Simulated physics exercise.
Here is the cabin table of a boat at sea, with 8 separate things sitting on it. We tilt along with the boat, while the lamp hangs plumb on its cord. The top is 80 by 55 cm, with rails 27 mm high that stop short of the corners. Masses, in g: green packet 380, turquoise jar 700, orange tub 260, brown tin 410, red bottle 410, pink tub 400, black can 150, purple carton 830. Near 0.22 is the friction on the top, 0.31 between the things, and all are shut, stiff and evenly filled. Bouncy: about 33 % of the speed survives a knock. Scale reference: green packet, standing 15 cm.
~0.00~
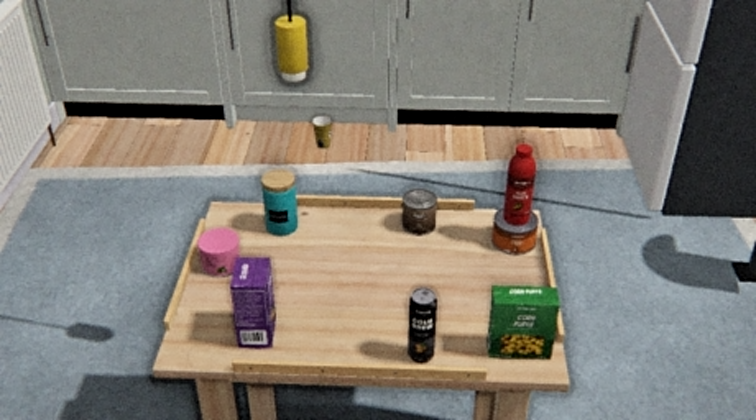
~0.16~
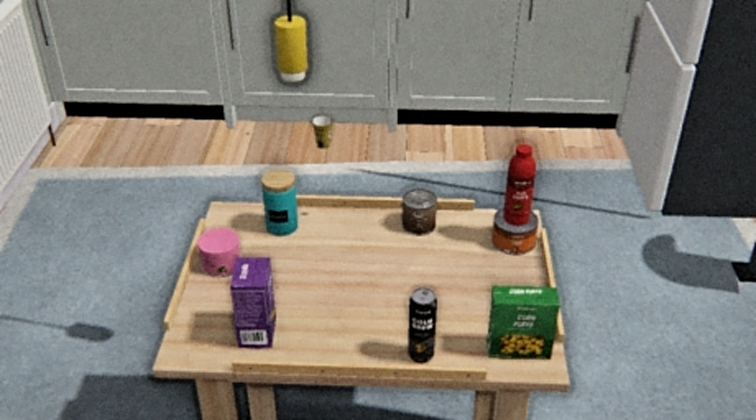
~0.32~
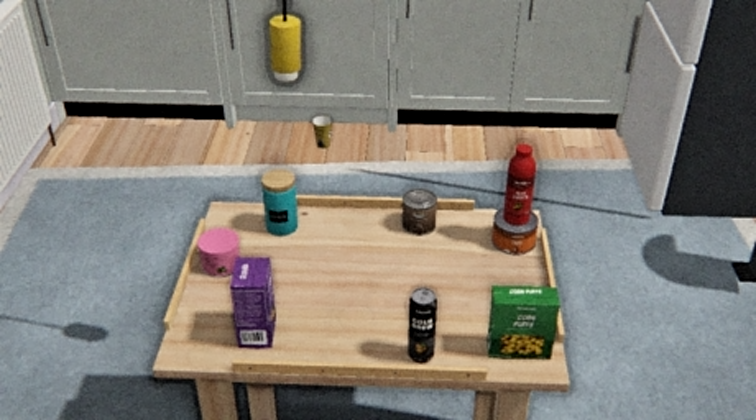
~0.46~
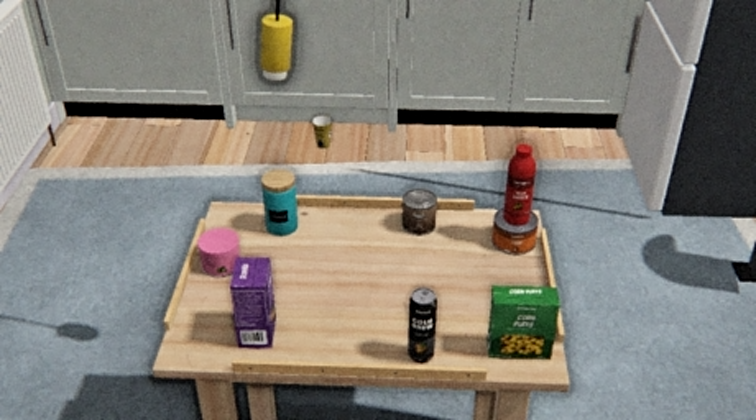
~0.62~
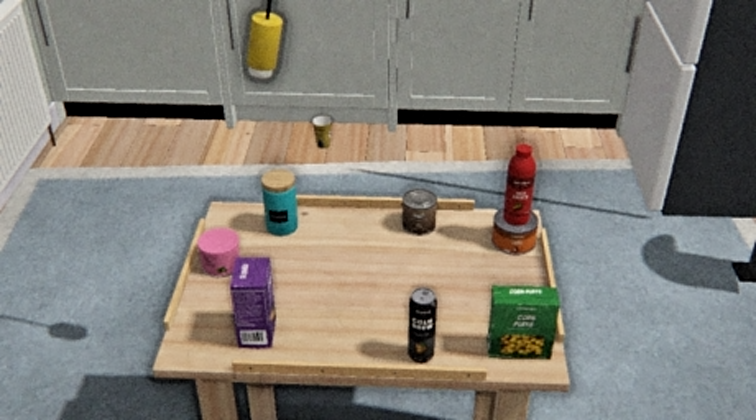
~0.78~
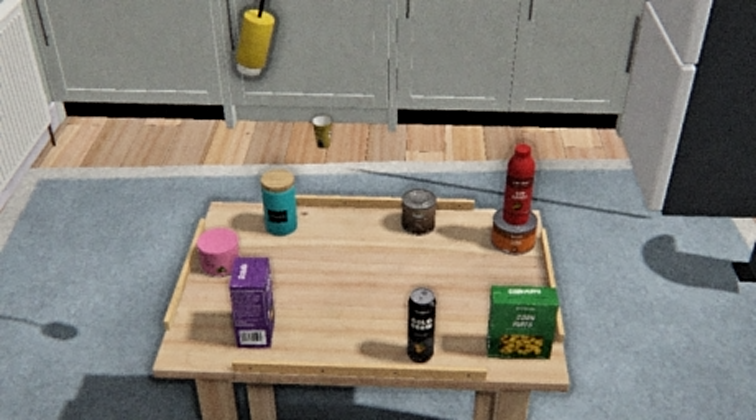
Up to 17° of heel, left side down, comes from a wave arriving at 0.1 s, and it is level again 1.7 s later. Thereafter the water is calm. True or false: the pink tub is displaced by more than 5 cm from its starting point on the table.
False.
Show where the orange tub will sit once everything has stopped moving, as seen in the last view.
(445, 228), roughly.
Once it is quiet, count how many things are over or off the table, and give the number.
0.
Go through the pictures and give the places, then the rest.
Boat level; pink tub (220, 253); green packet (522, 324), in the first picture.
Boat level; orange tub (515, 230); brown tin (419, 212), in the second picture.
Floor tilted 3°, left side down; red bottle (520, 184); black can (422, 327), in the third picture.
Floor tilted 6°, left side down; purple carton (254, 303); green packet (522, 323), in the fourth picture.
Floor tilted 11°, left side down; turquoise jar (280, 203); orange tub (515, 230), in the fifth picture.
Floor tilted 15°, left side down; pink tub (219, 253); brown tin (419, 212), in the sixth picture.
Around 1.18 s, floor tilted 14°, left side down; pink tub shifted 2 cm near (212, 252); purple carton shifted 8 cm; red bottle shifted 7 cm.
Around 1.38 s, floor tilted 8°, left side down; pink tub shifted 2 cm near (212, 252); purple carton shifted 14 cm; green packet shifted 13 cm.
Finally (2.3 s), not toppled but over 5 cm from the start, green packet, turquoise jar, orange tub, brown tin, red bottle, black can and purple carton; pink tub still in place (within 5 cm). Final places as that camera would see them, pink tub near (212, 252).
